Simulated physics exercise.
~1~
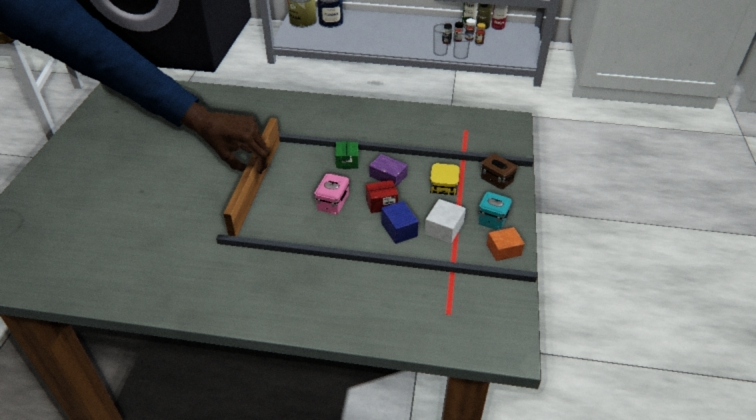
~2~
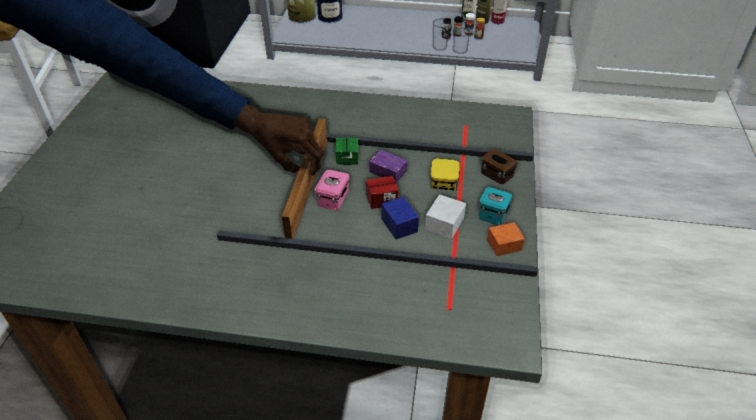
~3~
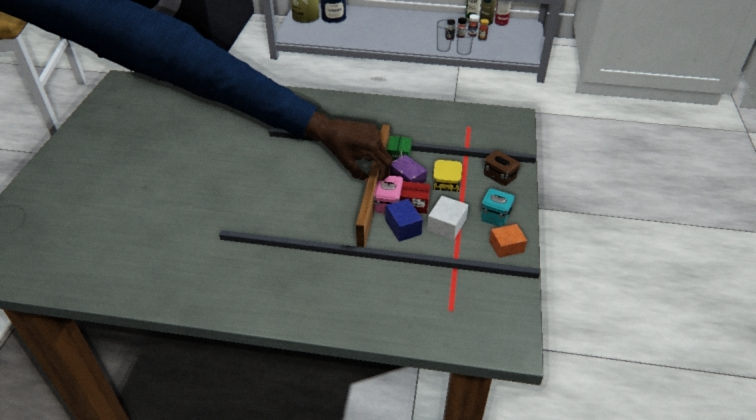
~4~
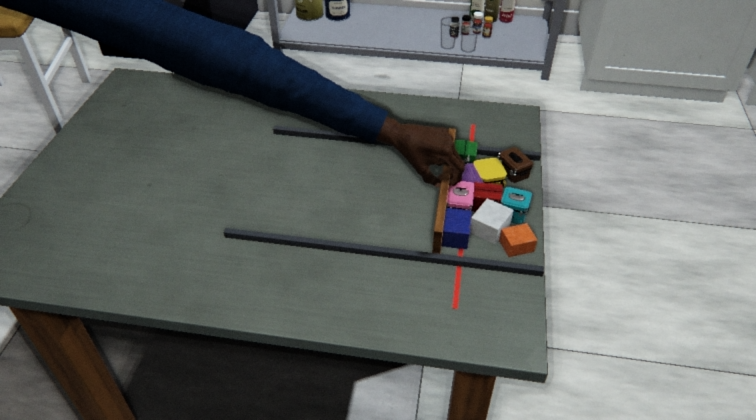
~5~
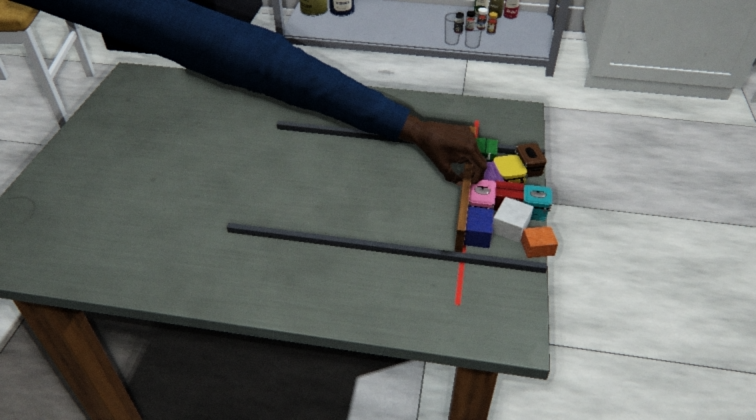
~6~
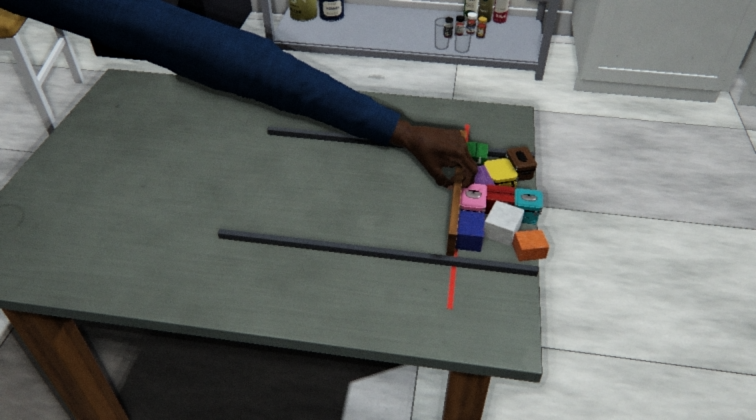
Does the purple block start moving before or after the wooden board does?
The purple block starts moving after the wooden board. The board is already sliding to the right while the block is still in its place.
